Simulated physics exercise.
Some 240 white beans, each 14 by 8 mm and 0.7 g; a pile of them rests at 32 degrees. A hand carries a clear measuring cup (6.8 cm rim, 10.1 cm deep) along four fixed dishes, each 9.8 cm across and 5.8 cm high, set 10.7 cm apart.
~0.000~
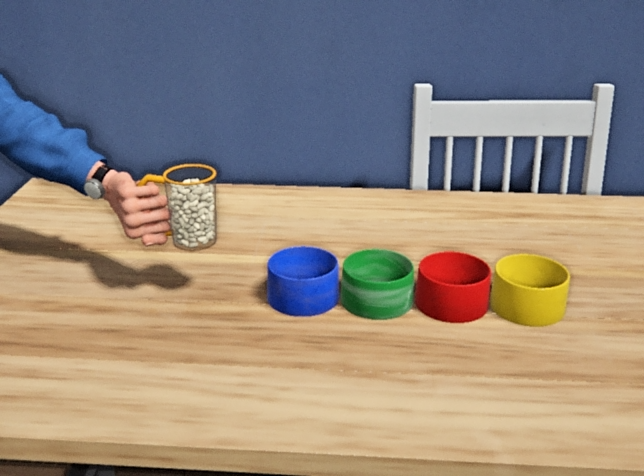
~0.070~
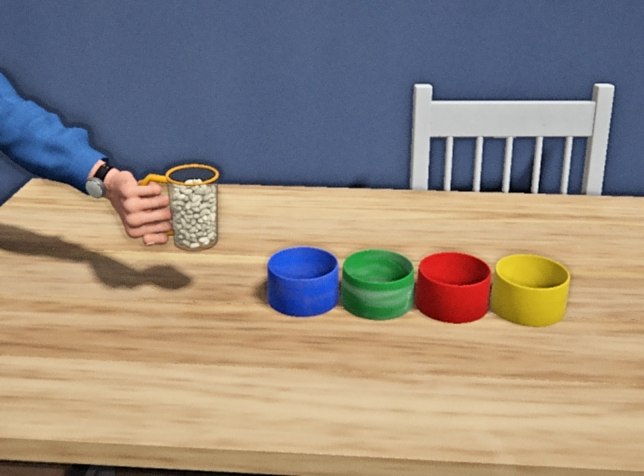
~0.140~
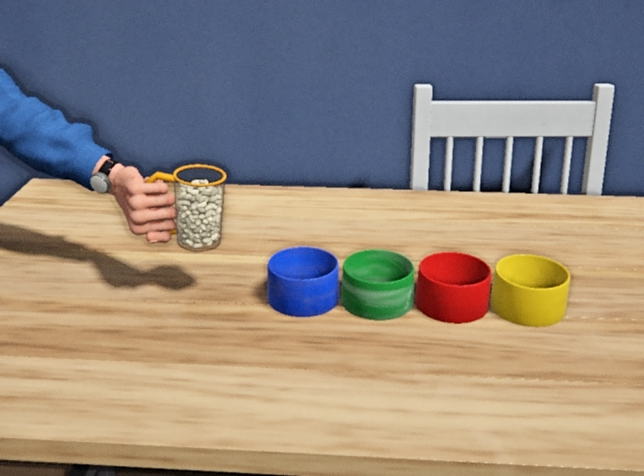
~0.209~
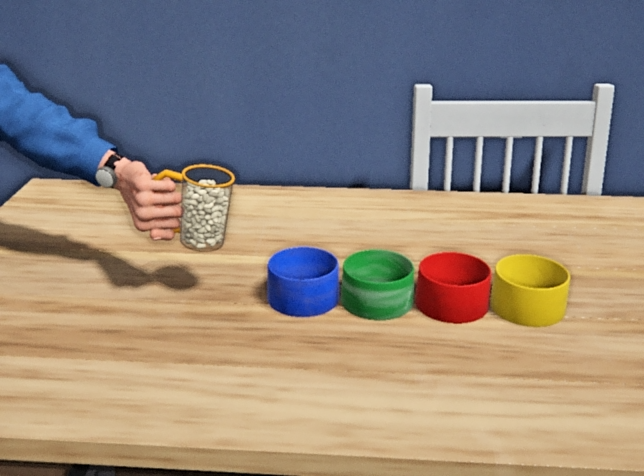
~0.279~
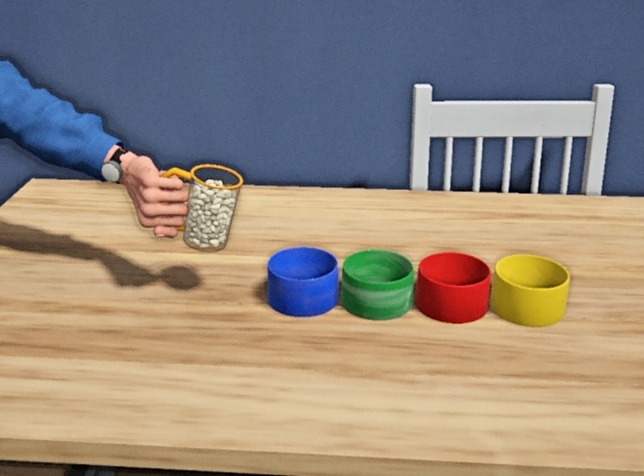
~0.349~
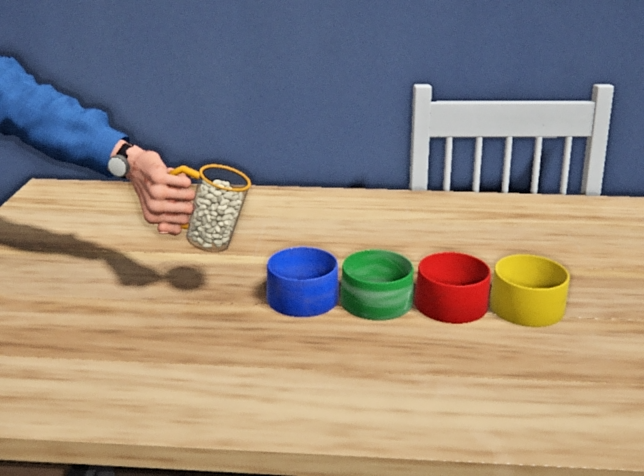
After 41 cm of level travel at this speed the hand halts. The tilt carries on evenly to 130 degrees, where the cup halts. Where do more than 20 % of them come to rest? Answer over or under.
Red: Under, blue: Under, green: Over, yellow: Under, counter: Under.
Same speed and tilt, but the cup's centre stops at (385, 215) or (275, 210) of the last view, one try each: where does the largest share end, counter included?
Most goes to: Green; blue.
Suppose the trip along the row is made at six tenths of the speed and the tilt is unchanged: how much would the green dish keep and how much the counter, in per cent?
Green 10, counter 20.
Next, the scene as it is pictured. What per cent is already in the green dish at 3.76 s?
About 85 per cent by then.
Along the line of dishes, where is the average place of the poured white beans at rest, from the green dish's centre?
About 2 cm to its right.
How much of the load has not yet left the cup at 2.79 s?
About 0 per cent.
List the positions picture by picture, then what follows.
The first picture shows cup at (192, 208), tilt 0 degrees, lip at (214, 175), moved 0.0 cm; middle of the pieces at (192, 210); blue dish at (303, 263); green dish at (378, 266); red dish at (455, 268); yellow dish at (532, 271).
The second picture shows cup at (194, 209), tilt 1 degrees, lip at (217, 176), moved 0.2 cm; middle of the pieces at (194, 211).
The third picture shows cup at (199, 209), tilt 5 degrees, lip at (224, 178), moved 1.0 cm; middle of the pieces at (199, 211).
The fourth picture shows cup at (205, 209), tilt 9 degrees, lip at (233, 180), moved 1.8 cm; middle of the pieces at (204, 211).
The fifth picture shows cup at (211, 210), tilt 13 degrees, lip at (241, 183), moved 2.6 cm; middle of the pieces at (210, 211).
The sixth picture shows cup at (216, 210), tilt 18 degrees, lip at (249, 186), moved 3.4 cm; middle of the pieces at (215, 211); blue dish at (302, 263); green dish at (378, 266); red dish at (454, 269); yellow dish at (532, 272). The cup turns about 60 degrees a second and travels 12 cm a second.
After 1.82 s, tilt 107 degrees; cup holds 80 %, green 20 %.
After 2.79 s, tilt 130 degrees; cup holds 0 %, red 5 %, green 85 %.
Then, at 3.76 s, tilt 130 degrees; cup holds 0 %, red 5 %, green 85 %.
By 4.1 s all is still; red 5 %, blue 0 %, green 85 %, yellow 0 %, counter 10 %.
